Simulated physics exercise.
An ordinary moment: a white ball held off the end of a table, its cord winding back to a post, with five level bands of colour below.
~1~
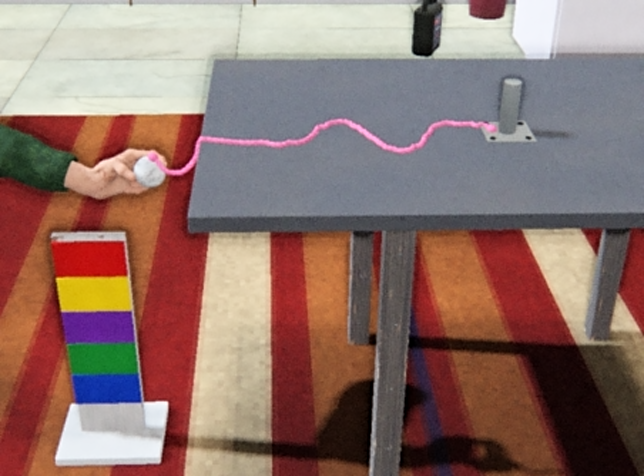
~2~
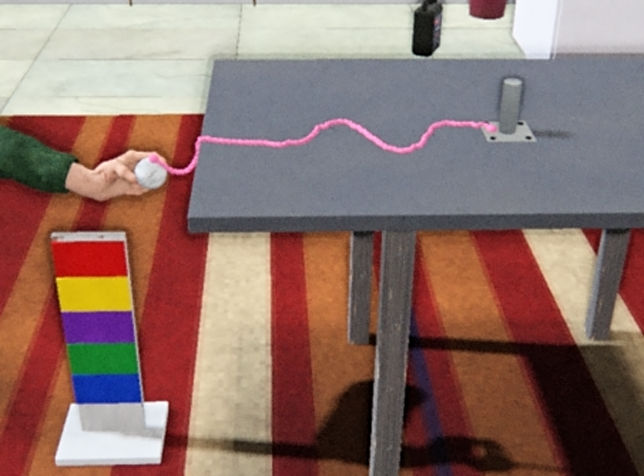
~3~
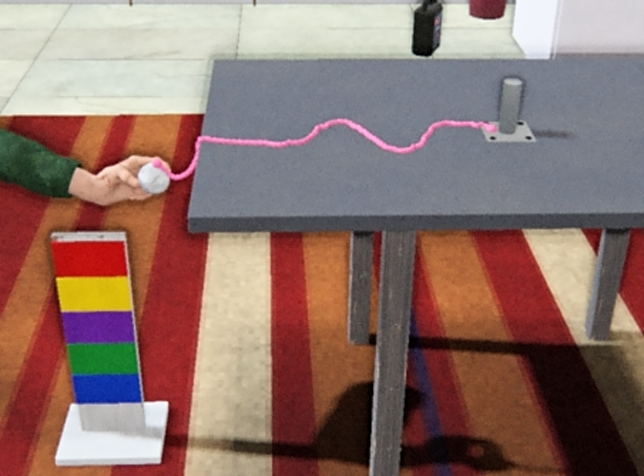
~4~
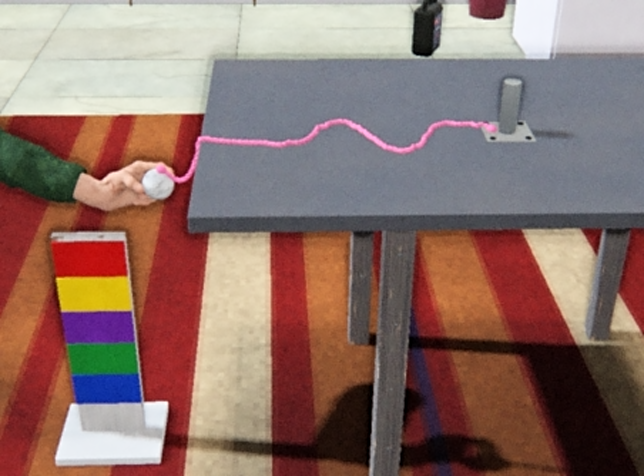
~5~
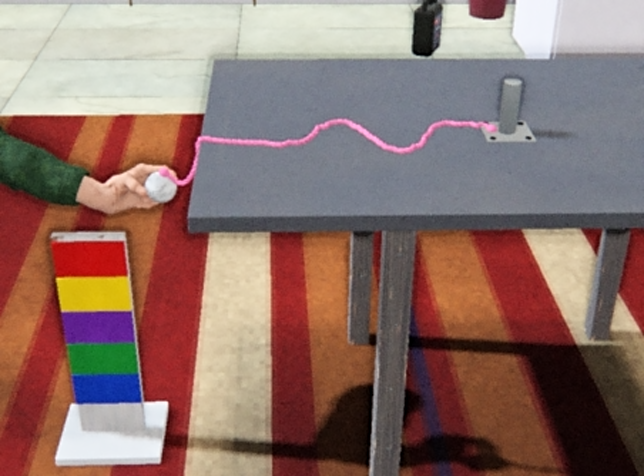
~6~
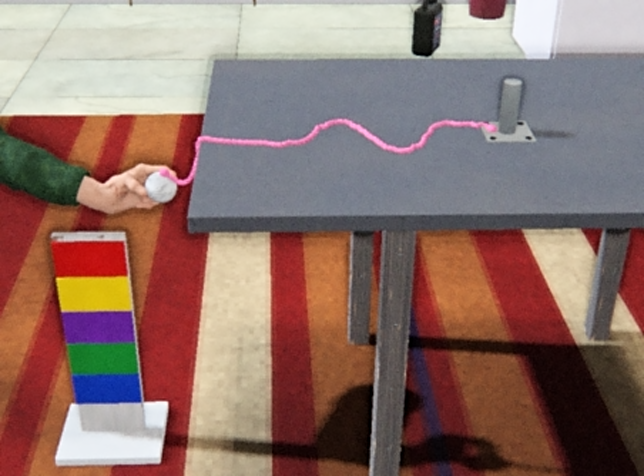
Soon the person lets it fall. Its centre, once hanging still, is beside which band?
Beside the purple band.
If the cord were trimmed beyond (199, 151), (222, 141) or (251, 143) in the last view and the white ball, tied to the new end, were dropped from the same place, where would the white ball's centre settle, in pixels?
Approximate pixels, cut by cut: (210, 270); (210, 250); (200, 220).
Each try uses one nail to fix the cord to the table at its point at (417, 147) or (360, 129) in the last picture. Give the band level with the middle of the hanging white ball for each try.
Taking them in turn: Yellow; red.
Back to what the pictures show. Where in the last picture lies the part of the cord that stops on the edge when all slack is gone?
(313, 135), approximately.
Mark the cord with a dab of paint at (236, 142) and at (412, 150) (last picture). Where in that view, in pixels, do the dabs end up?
Final positions are (203, 221) and (356, 134), in that order.
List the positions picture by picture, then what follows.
In the first frame, white ball (150, 172); red (90, 261); yellow (94, 295); purple (99, 328); green (103, 360); blue (107, 390).
In the second frame, white ball (151, 174); cord through (459, 125) (413, 147) (359, 128) (307, 140) (216, 141).
In the third frame, white ball (154, 179).
In the fourth frame, white ball (158, 184); cord through (459, 125) (413, 147) (359, 128) (307, 140) (216, 141).
In the fifth frame, white ball (161, 187).
In the sixth frame, white ball (161, 188); cord through (459, 125) (413, 147) (359, 128) (307, 140) (216, 141).
A little later, ball near (191, 318); level with purple.
Next, ball near (223, 328); level with purple.
When it is over, ball near (209, 327); level with purple. The purple one.
